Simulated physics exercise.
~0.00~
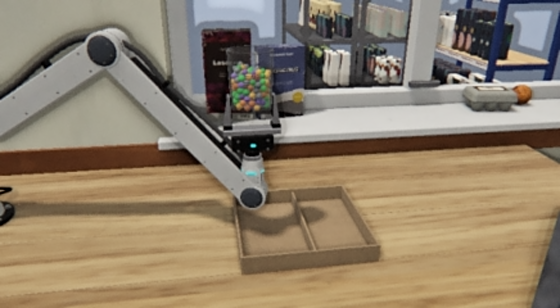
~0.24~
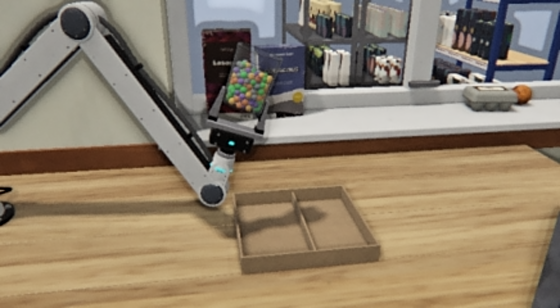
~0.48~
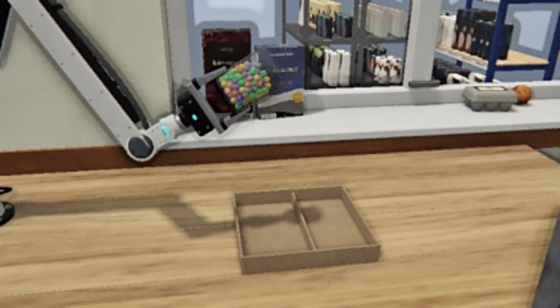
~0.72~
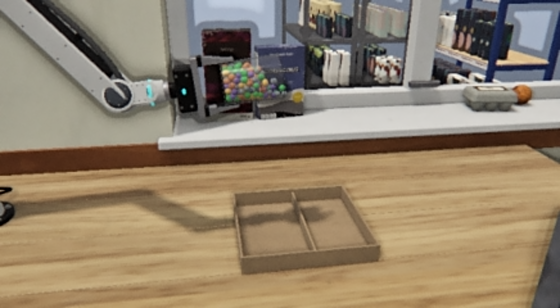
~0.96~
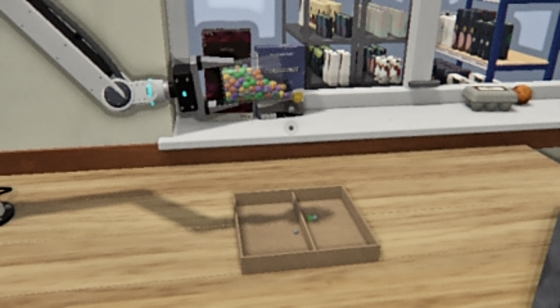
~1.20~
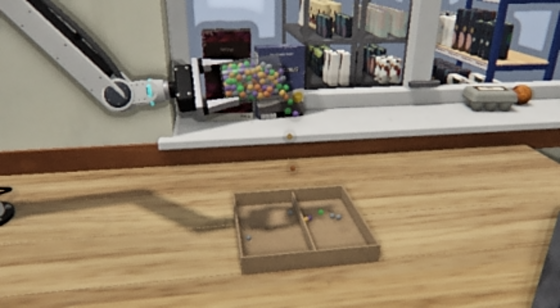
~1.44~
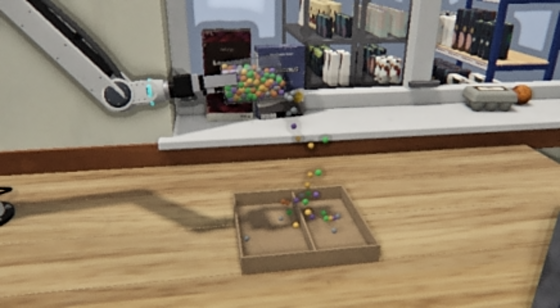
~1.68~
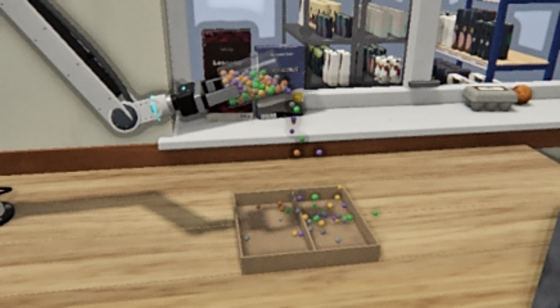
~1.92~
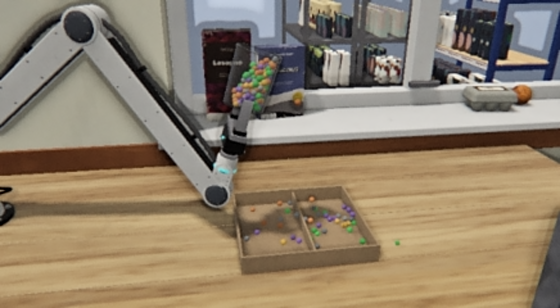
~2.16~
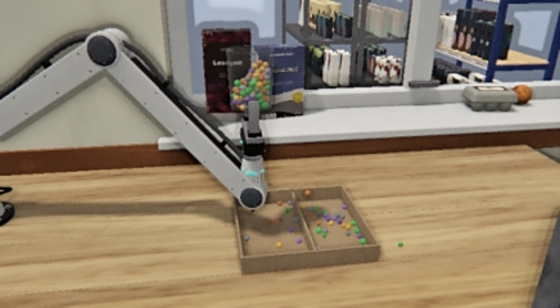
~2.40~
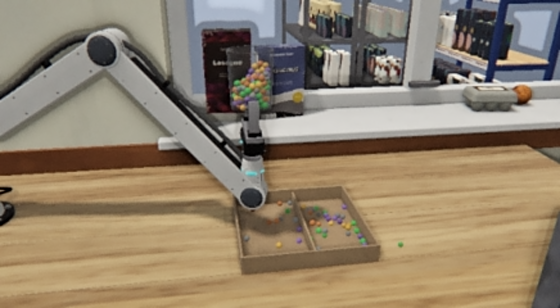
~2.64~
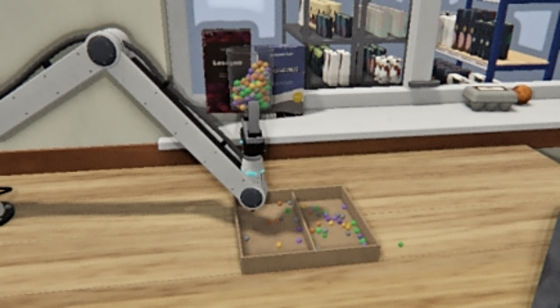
A still camera looks slightly down on a pale wooden table before a white windowsill, with shelves of bottles beyond the glass. A white and grey robot arm at left holds a clear cup of many-coloured round sweets above a brown, two-part open tray. The arm draws back left and lifts, tipping the cup rightward onto its side. Sweets trickle out, then drop in a thin stream, scattering into both parts. The arm swings the cup upright again and stays still. Most sweets remain in the cup, more of the fallen ones lie in the right part, and one rests on the table.
